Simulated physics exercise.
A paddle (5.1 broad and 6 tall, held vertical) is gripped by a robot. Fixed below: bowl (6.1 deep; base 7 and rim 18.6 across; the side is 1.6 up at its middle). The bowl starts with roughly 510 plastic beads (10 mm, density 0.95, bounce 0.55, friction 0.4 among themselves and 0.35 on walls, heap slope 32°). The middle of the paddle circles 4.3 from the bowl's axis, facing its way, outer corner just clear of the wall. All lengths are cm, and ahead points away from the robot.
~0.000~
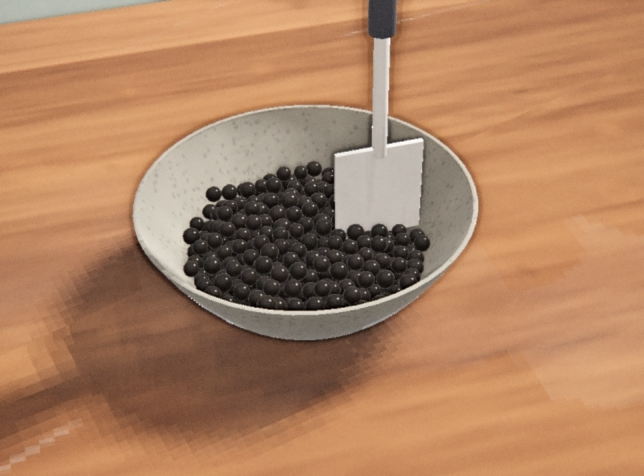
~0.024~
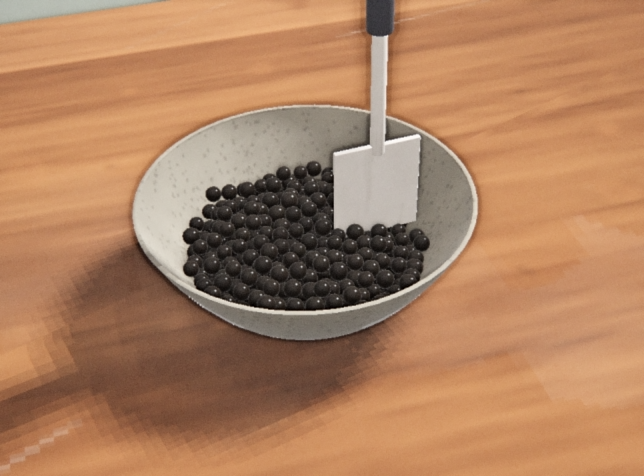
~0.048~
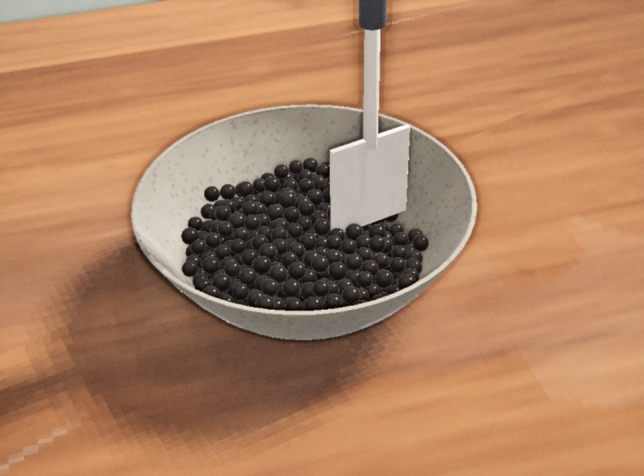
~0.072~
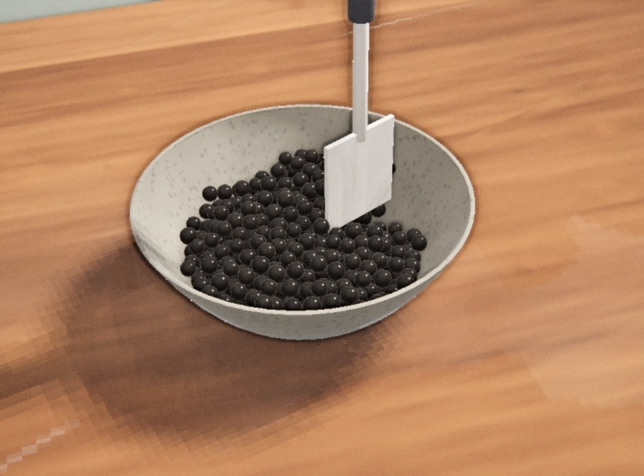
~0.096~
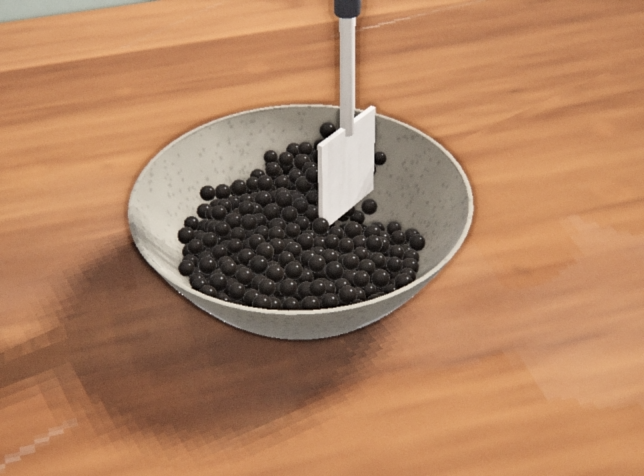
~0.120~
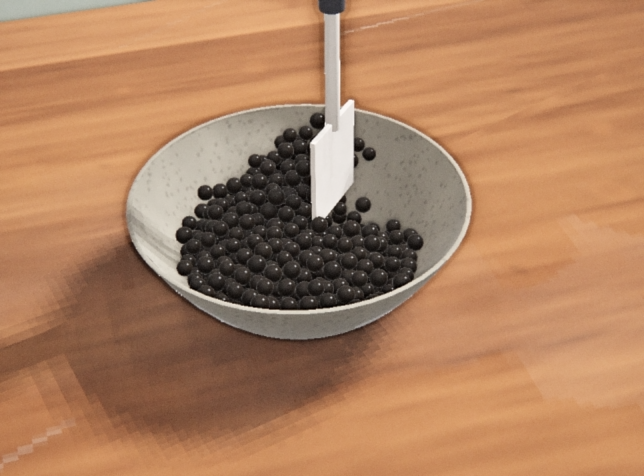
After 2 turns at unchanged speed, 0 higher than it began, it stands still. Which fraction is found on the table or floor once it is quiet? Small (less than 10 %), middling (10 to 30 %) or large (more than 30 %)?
Share on the table or floor: Middling (10 to 30 %).
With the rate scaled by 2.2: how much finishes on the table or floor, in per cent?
About 55 per cent.
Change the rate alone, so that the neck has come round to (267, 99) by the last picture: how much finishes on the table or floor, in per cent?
Some 50 per cent.
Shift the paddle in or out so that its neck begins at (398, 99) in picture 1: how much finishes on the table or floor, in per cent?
About 5 per cent.
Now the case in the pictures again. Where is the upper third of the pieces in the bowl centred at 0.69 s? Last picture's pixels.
Near (400, 219).
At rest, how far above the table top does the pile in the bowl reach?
About 6.5 cm.
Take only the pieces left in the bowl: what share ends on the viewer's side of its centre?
Roughly 35 per cent.
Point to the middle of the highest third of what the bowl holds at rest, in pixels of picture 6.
Around (341, 190).
By 0.69 s, 312° round, highest piece 8 above the table; 463 in the bowl, 40 on the table or floor, 7 in flight or on the tool.
By 1.25 s, 218° round, highest piece 8 above the table; 419 in the bowl, 86 on the table or floor, 5 in flight or on the tool.
By 1.74 s, 0° round, highest piece 7 above the table; 396 in the bowl, 113 on the table or floor, 1 in flight or on the tool.
By 2.44 s, 0° round, highest piece 6 above the table; 396 in the bowl, 114 on the table or floor.
Final count, 396 in the bowl, 114 on the table or floor. That is 22 % on the table or floor.
